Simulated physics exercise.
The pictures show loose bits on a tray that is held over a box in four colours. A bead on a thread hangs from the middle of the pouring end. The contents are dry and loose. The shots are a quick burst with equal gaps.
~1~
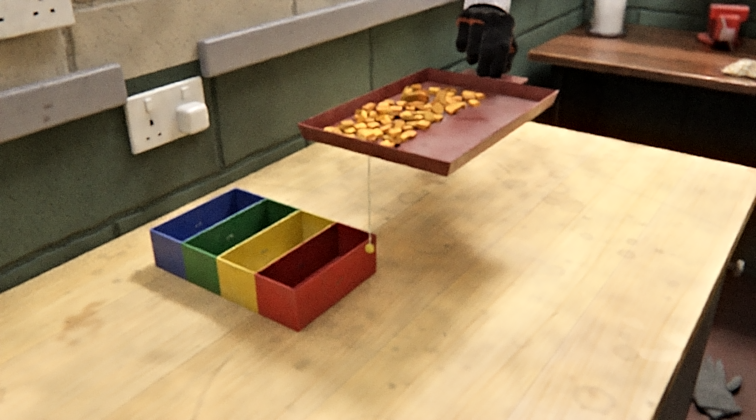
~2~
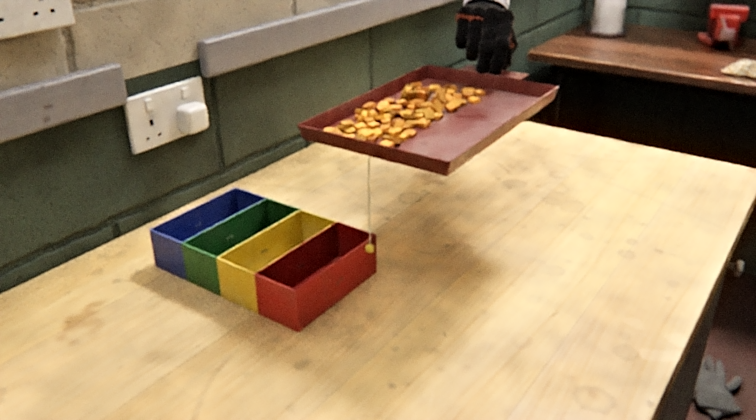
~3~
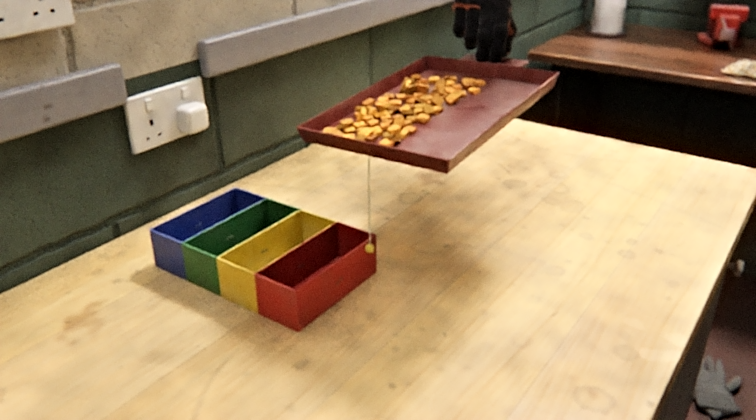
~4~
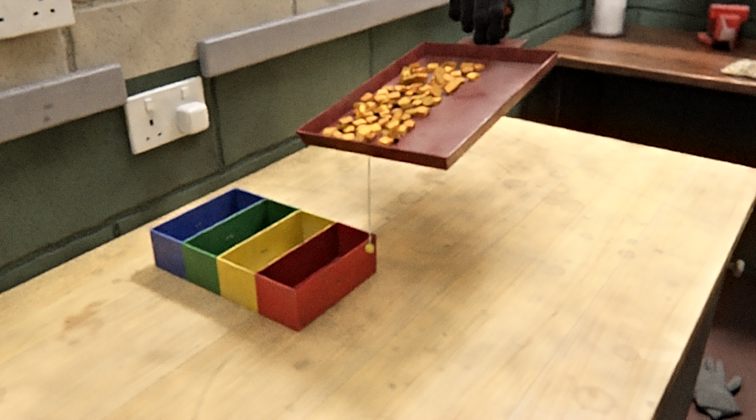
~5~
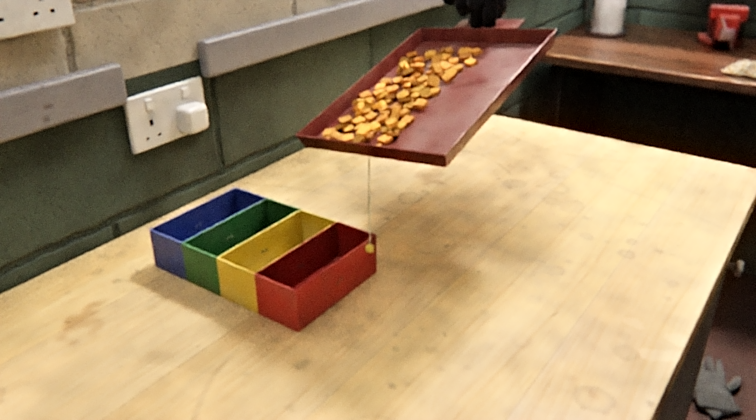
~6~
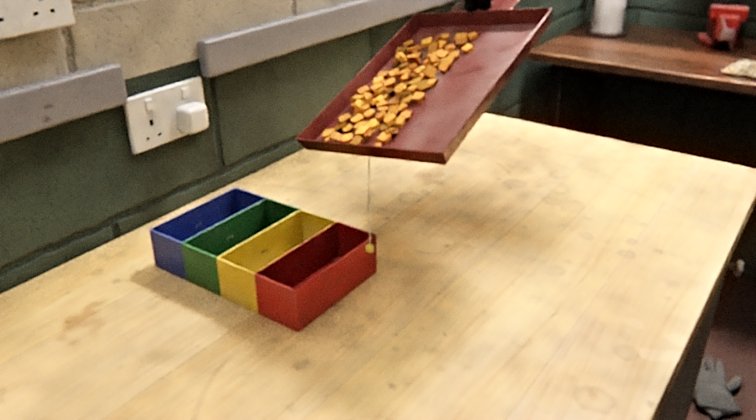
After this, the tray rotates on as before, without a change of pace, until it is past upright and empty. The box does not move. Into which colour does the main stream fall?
It favours the red compartment.
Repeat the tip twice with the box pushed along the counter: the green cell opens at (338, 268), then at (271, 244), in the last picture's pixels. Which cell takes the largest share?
In turn: The blue cell; the yellow cell.
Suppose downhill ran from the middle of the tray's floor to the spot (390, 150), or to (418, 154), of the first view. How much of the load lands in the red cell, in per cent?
The first gives 30 %, the second 0 %.
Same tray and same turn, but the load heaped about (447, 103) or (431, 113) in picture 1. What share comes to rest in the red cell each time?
The first gives 60 %, the second 50 %.
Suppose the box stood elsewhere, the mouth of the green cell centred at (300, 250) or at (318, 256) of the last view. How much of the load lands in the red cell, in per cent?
The first gives 0 %, the second 0 %.
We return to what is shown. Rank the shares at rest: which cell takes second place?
Second comes the cell in yellow.
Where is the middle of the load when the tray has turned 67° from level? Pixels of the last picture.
Near (339, 119).
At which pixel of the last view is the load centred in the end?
Close to (301, 284).
Soon, tray tipped steeply; nearly all on the tray; a stray few falling or outside the box.
A while on, tray tipped past a quarter turn; a small part on the tray; about half in the red cell; about a third in the yellow cell; a small part falling or outside the box.
Towards the end, tray tipped past a quarter turn; about two thirds in the red cell; about a third in the yellow cell; a stray few falling or outside the box.
Finally, tray tipped past a quarter turn; about two thirds in the red cell; about a third in the yellow cell; none in the green cell; none in the blue cell; a stray few outside the box.
